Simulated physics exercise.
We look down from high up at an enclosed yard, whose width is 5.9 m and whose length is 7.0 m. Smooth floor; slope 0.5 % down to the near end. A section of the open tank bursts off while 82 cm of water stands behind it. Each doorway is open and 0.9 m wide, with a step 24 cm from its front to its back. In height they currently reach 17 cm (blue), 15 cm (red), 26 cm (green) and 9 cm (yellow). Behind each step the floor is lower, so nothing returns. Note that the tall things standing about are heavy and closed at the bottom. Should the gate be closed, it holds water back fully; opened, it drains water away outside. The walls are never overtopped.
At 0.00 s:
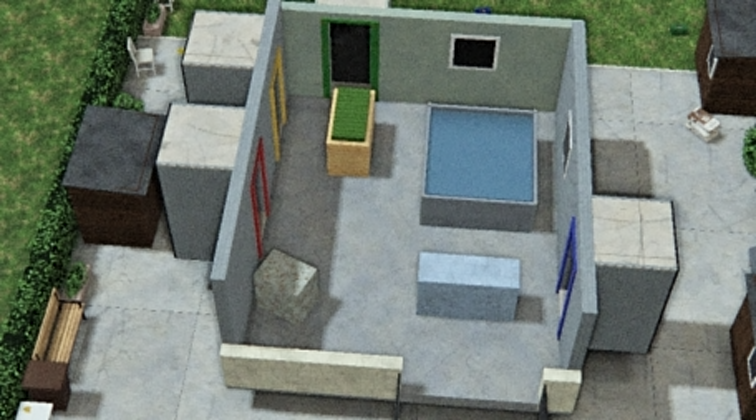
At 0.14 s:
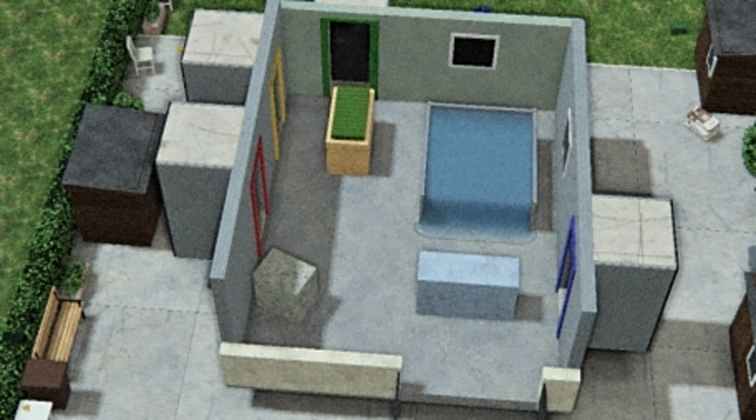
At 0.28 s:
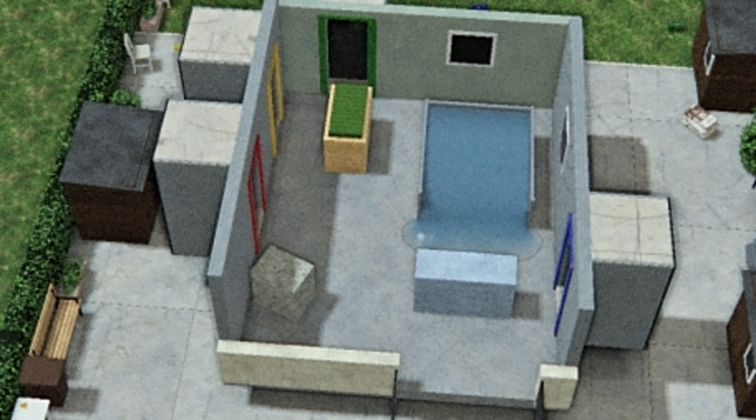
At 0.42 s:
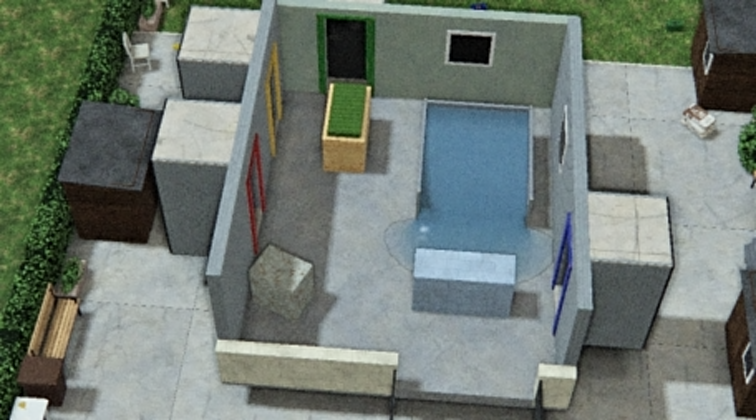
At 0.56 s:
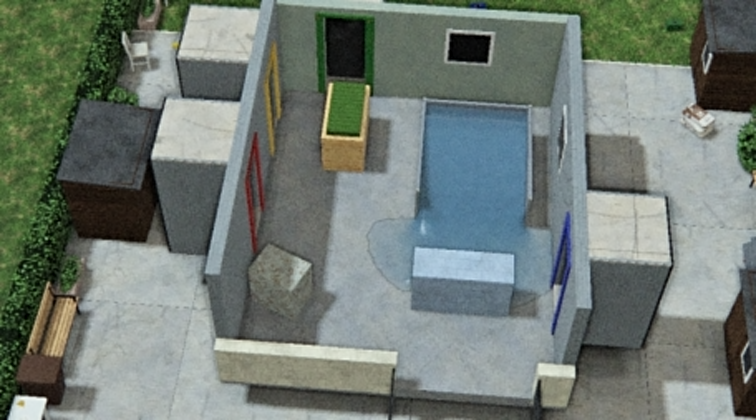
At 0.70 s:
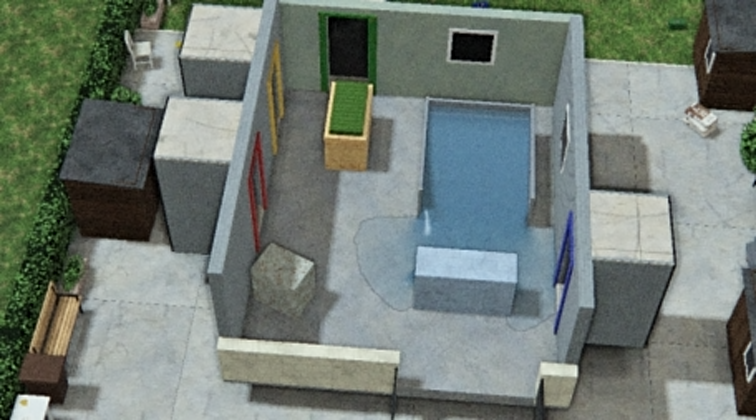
Water in an open tank inside a walled yard bursts out through its near side, pours toward the pale block in front, then flows around it and spreads in a thin sheet across the grey floor to left and right.
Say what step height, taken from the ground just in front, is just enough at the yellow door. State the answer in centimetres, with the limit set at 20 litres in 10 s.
I would put it at 7.5 cm.
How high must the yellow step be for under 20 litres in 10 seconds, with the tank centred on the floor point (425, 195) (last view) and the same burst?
Near 10.0 cm.
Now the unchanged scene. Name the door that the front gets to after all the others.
I'd say the green door.
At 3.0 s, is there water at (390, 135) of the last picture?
At that moment it's not yet touched.
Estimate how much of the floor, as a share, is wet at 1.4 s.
Approximately 30 % of it.
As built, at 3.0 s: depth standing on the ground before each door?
In cm: Blue 25, red 26, green 0, yellow 1.
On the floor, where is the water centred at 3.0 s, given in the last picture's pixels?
Centre estimate: (435, 248) px, approximately.
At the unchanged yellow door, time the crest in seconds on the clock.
I'd say near 8.5 seconds.
After 1.4 s water covers 30 % of the floor, deepest (60 cm) near (466, 275); it has not reached the yellow door.
After 3.0 s water covers 65 % of the floor, deepest (36 cm) near (550, 378); it has not reached the yellow door.
After 10.0 s water covers 95 % of the floor, deepest (12 cm) near (269, 188); 10 cm at the yellow door, 11 litres in over its 9 cm step.
At the yellow door as built, the water arrived by 3.2 s and peaked near 13 cm at 8.4 s.
Run again over the same 10 s with other heights there, 29 litres in over 6.5 cm, 11 litres over 9 cm. The limit of 20 litres is kept from about 7.5 cm up.
